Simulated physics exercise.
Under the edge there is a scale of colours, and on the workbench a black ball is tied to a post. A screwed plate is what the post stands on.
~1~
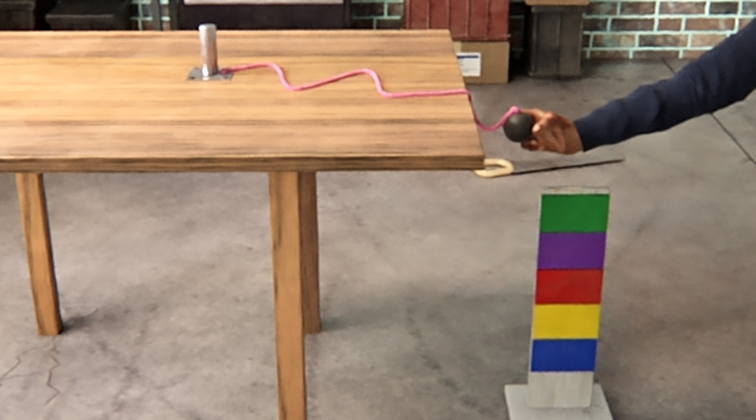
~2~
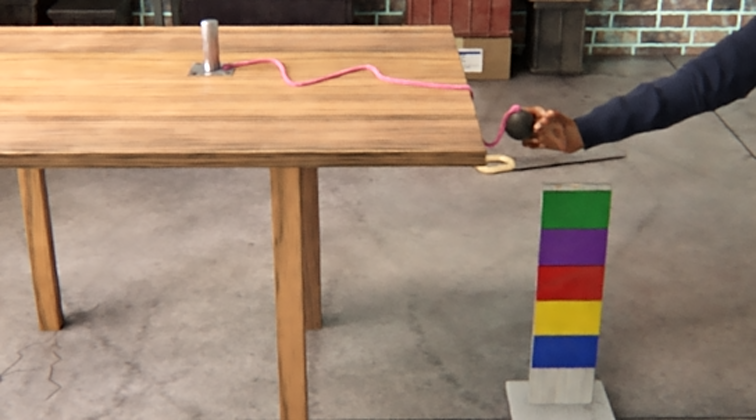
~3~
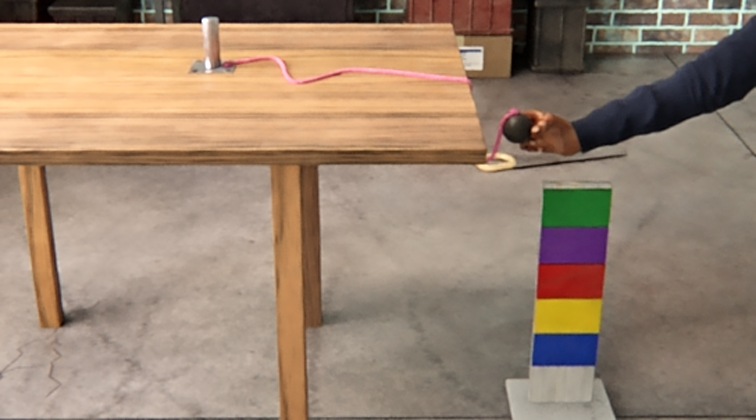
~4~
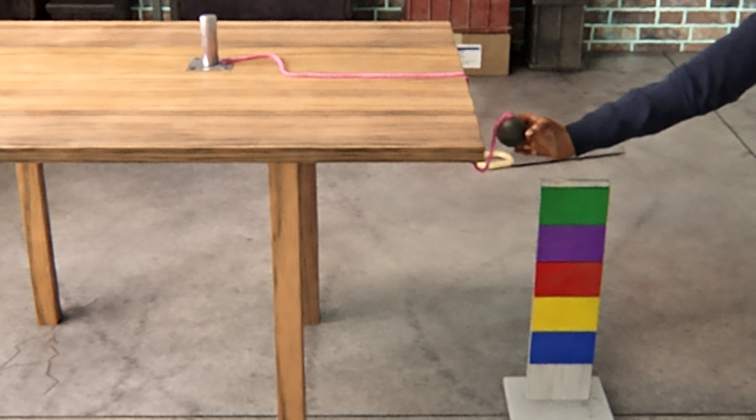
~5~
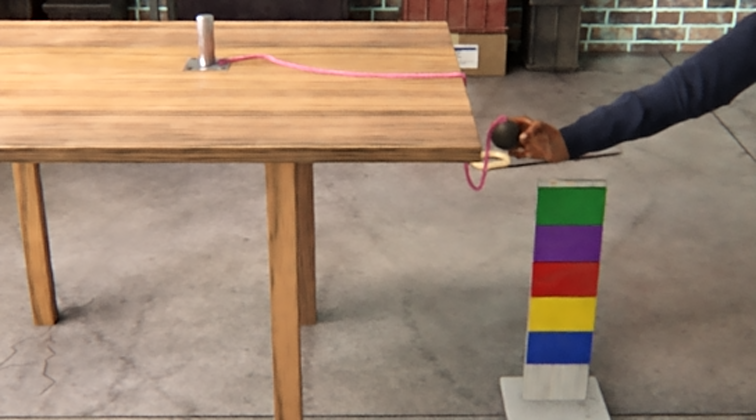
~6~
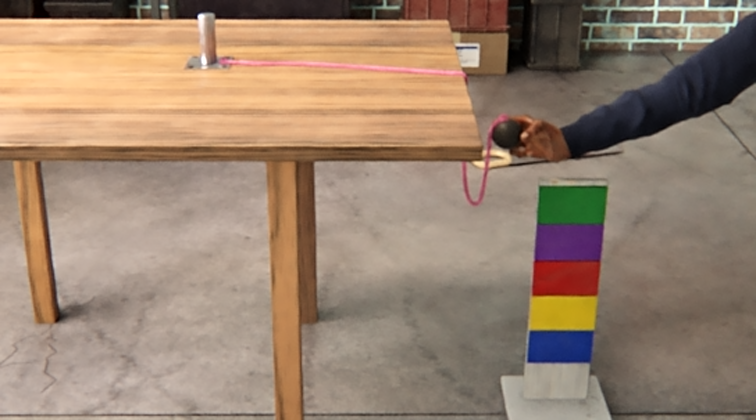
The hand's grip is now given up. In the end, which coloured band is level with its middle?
The yellow band.
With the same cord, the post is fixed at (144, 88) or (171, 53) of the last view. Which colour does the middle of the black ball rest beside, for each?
Taking the two spots in turn: Red, then red.
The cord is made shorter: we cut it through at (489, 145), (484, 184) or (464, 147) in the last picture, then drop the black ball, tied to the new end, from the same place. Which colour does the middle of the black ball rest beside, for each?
For the first: Red; for the second: Purple; for the third: No band.
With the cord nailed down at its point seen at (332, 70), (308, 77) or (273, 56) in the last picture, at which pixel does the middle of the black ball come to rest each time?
(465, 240), (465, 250), (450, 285).
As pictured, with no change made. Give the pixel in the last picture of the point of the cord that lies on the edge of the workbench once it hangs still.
The spot located at (463, 78) in the last picture.
Early on, ball near (414, 287); level with yellow.
Midway, ball near (475, 301); level with yellow.
Finally, ball near (449, 300); level with yellow. Its centre hangs level with the yellow band.
